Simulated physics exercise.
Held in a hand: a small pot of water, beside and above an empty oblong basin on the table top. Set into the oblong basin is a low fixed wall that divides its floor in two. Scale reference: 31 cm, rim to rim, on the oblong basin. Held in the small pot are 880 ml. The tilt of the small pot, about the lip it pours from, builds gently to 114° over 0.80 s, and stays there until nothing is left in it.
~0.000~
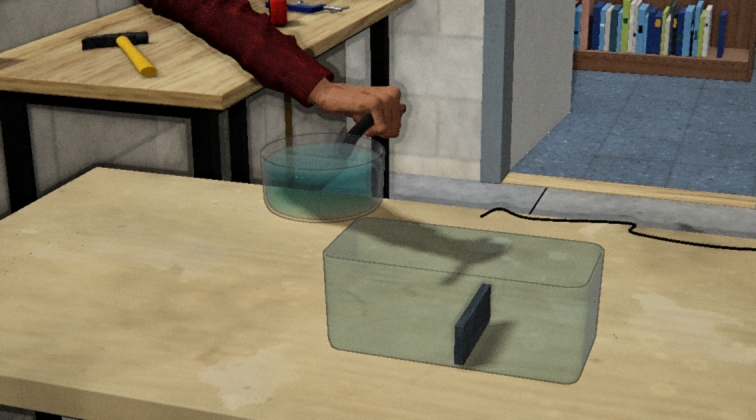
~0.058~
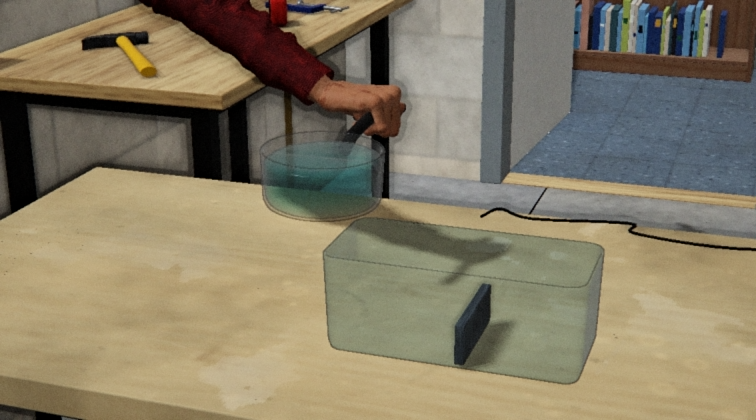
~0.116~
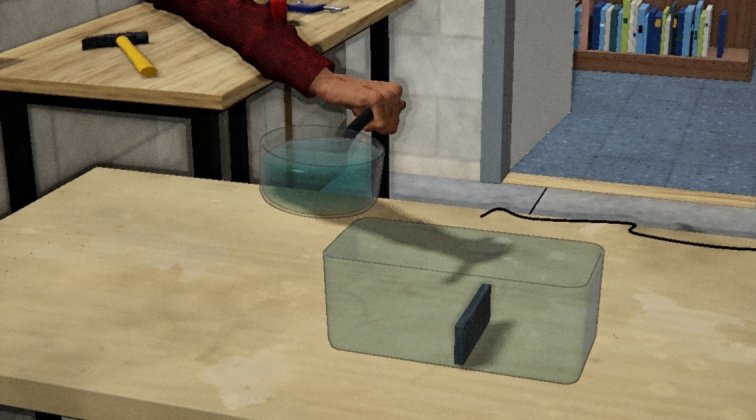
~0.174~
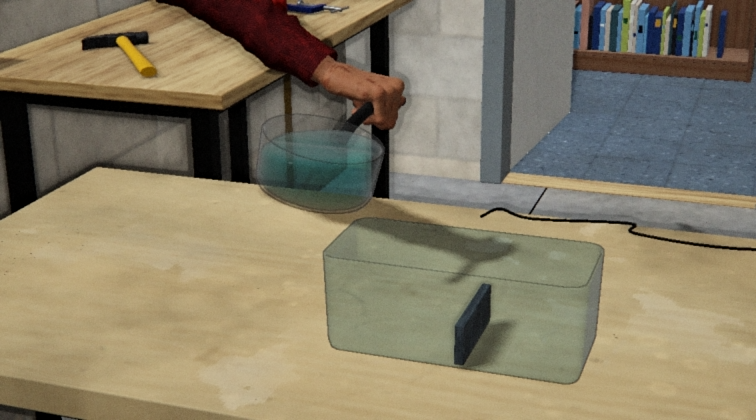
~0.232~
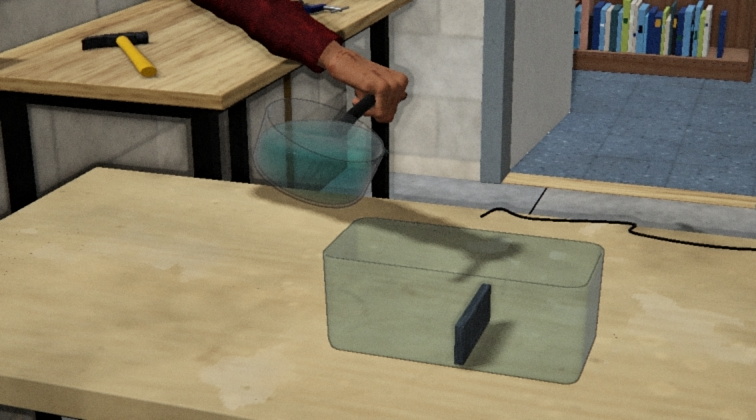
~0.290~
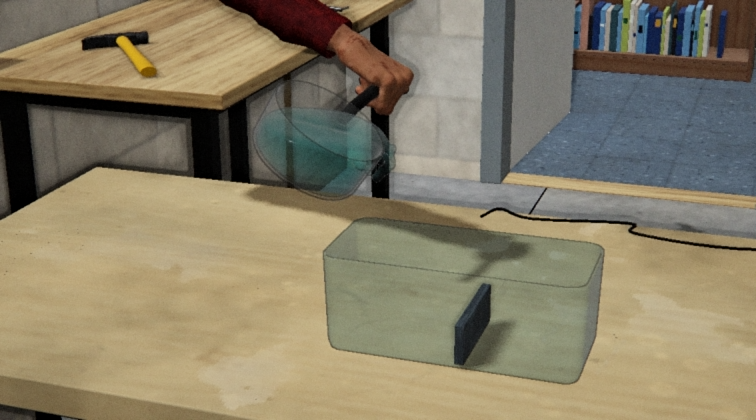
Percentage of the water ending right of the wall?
46 per cent.
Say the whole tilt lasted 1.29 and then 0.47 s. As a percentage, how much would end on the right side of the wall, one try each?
First 35, then 40 per cent.
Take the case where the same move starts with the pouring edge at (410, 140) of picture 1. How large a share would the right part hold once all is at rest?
Then I'd expect something near 70 per cent.
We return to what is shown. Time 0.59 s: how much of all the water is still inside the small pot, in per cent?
I'd estimate some 22 % remains.
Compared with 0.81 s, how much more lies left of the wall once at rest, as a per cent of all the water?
That amounts to roughly 18 per cent of the whole.
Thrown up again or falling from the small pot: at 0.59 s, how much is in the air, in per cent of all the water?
Close to 52 per cent, I'd say.
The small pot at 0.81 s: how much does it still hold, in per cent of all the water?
1 per cent or so.
After 0.59 s the tilt is 96° and 22 per cent is still to pour, 20 is left of the wall and 5 right of it.
After 0.81 s the tilt is 114° and 1 per cent is still to pour, 33 is left of the wall and 57 right of it.
After 1.05 s the tilt is 114° and 0 per cent is still to pour, 49 is left of the wall and 47 right of it.
After 1.30 s the tilt is 114° and 0 per cent is still to pour, 51 is left of the wall and 47 right of it.
In the end 51 per cent lies left of the wall, 46 right of it and 3 outside.
